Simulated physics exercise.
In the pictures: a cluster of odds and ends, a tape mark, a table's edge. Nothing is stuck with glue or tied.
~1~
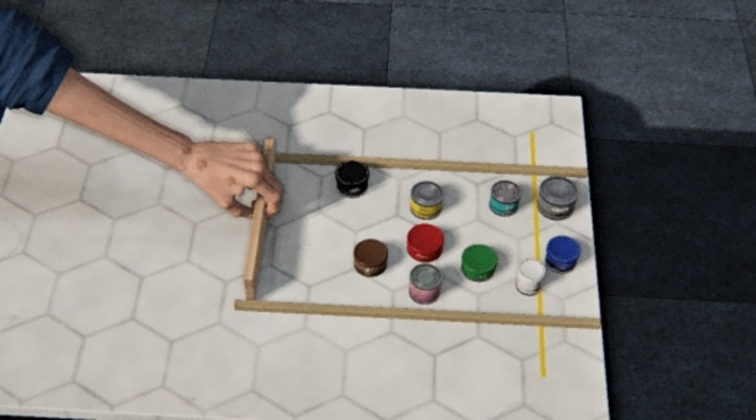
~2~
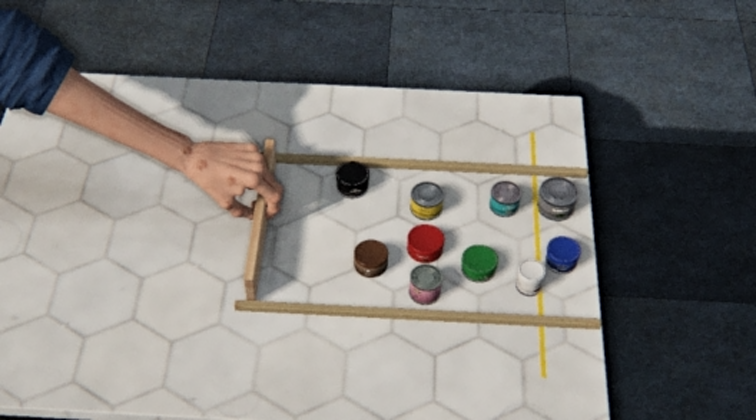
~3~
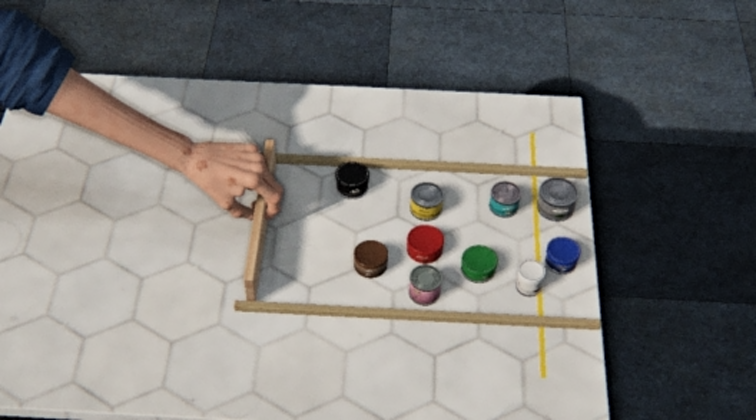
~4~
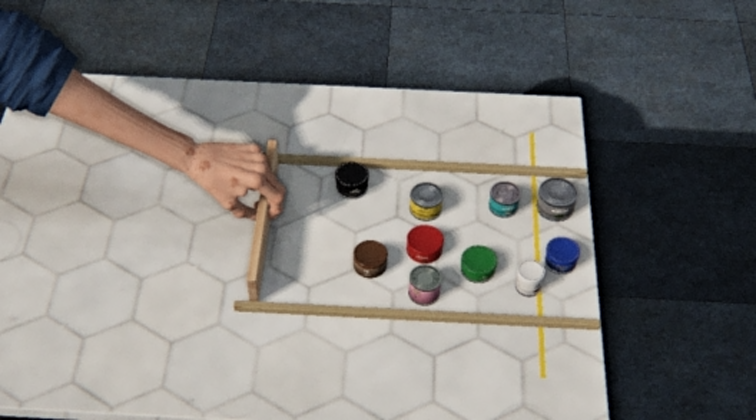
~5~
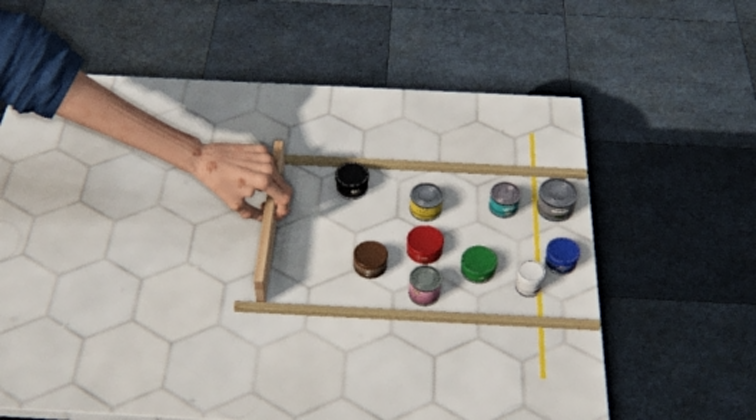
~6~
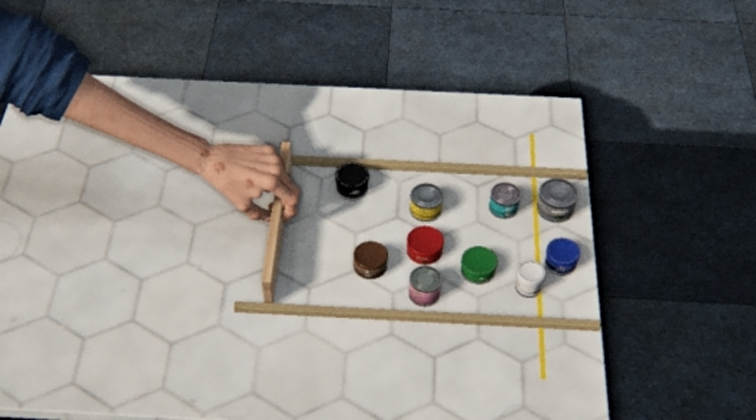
We see small lidded tins and tubs scattered between two wooden rails on a white tiled tabletop crossed by yellow tape, as a hand holds a wooden board still, then slides it slightly right without touching them.
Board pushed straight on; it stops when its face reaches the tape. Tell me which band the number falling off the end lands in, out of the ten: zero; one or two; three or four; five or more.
I reckon the number that spills over the end lands at one or two.
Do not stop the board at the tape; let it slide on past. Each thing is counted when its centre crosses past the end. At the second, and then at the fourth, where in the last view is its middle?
About (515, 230), then about (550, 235).
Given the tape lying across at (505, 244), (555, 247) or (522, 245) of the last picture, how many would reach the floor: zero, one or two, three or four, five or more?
First not one, next at least five, finally just one or two.
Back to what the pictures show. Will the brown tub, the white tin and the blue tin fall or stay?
Each one in turn: The brown tub is spared, the white tin is spared, the blue tin is not spared.
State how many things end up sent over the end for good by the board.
That would be exactly 2.
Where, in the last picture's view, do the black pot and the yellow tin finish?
Roughly at (552, 186) and at (553, 212), in that order.
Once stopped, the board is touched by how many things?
That comes to 5.
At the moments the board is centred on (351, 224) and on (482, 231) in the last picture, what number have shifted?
At that stage 1; at the next, 10.
Soon after, none off yet; blue tin at rest near (562, 257); grey tin at rest near (557, 201); white tin at rest near (530, 279).
Then, none off yet; blue tin moved a little near (576, 255); grey tin moved a little near (569, 201); white tin moved about its own width near (548, 287).
At rest, the number that fall off is one or two; fallen, grey tin and blue tin.
